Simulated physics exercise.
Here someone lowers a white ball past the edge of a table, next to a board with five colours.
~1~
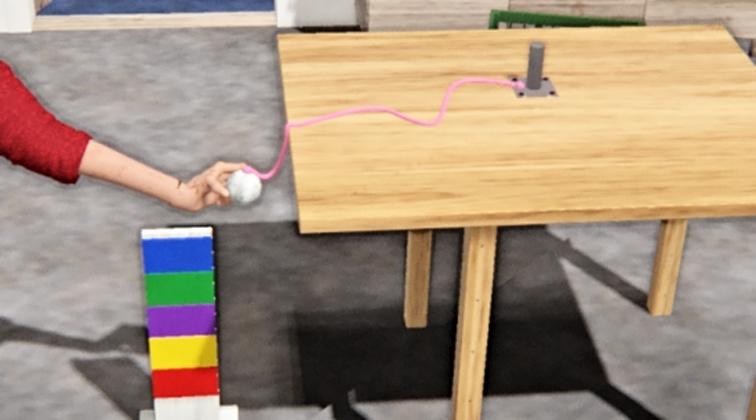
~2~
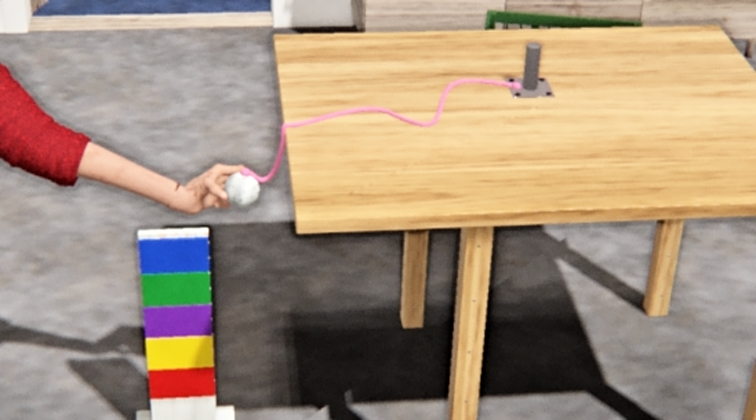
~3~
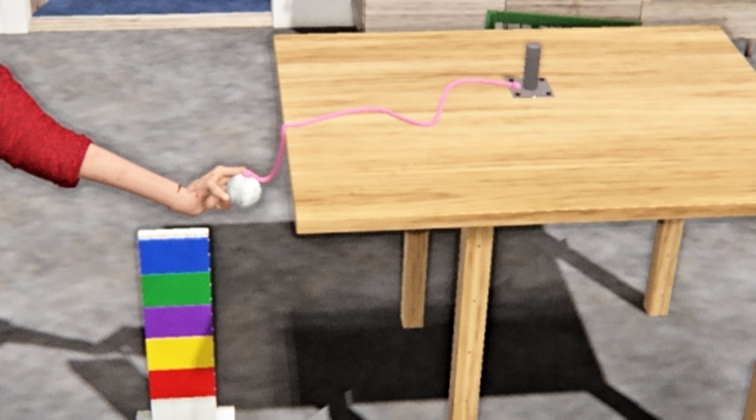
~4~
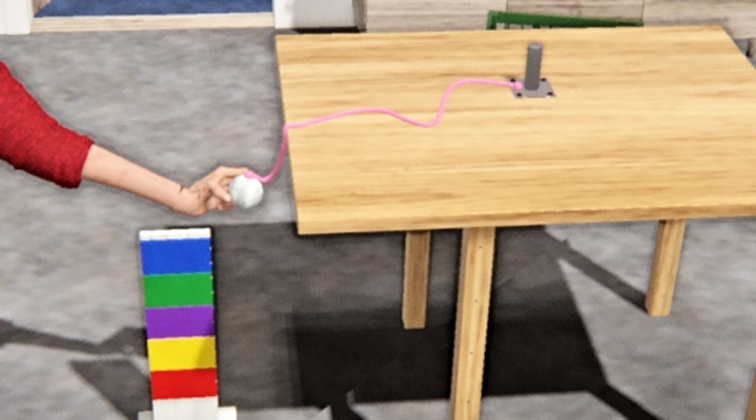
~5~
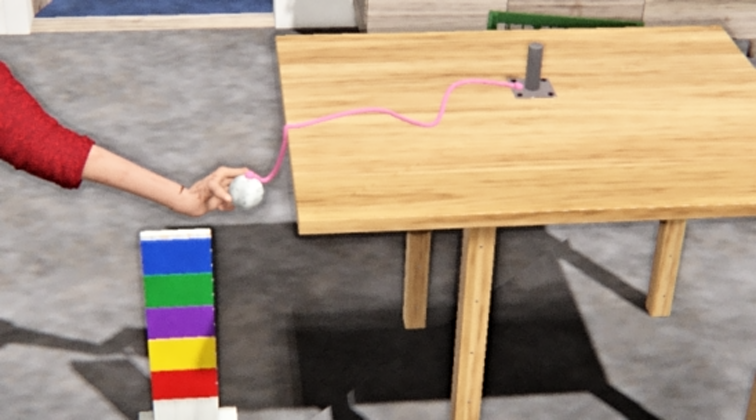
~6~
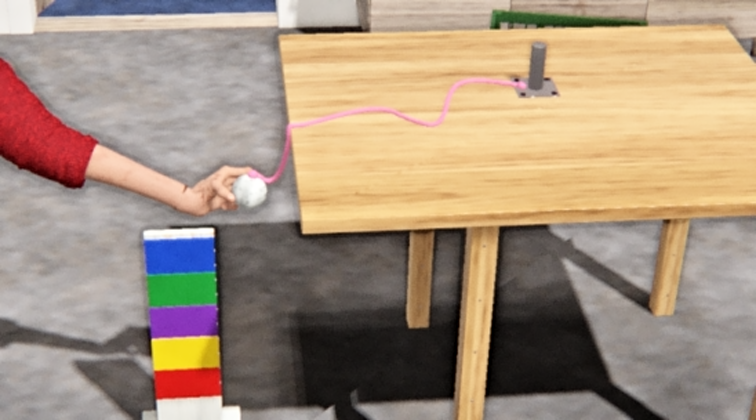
Beside a wooden table, a hand holds a white ball on a pink string, barely moving.
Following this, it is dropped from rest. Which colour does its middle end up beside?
Green.
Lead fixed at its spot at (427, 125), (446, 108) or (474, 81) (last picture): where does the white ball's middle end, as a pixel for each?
Try 1: (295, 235); try 2: (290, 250); try 3: (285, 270).
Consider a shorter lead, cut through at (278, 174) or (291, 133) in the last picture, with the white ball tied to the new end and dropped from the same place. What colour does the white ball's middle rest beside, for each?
Blue; above them all.
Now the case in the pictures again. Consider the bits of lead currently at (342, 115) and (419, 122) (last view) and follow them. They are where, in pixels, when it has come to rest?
Around (289, 142), then around (360, 115).
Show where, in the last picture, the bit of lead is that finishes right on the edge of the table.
(354, 112), approximately.
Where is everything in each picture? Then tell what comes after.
The first frame shows white ball (243, 187); blue (178, 256); green (180, 290); purple (182, 322); yellow (184, 353); red (185, 383).
The second frame shows white ball (241, 190); lead through (485, 82) (443, 100) (414, 123) (348, 112) (285, 134).
The third frame shows white ball (243, 191).
The fourth frame shows white ball (245, 192); lead through (487, 82) (444, 100) (415, 123) (350, 113) (286, 135).
The fifth frame shows white ball (246, 192).
The sixth frame shows white ball (249, 192); lead through (491, 82) (448, 100) (419, 122) (354, 112) (290, 134).
Soon after, ball near (322, 261); level with green.
After that, ball near (278, 278); level with green.
In the end, ball near (284, 278); level with green. The lead holds its middle at green.
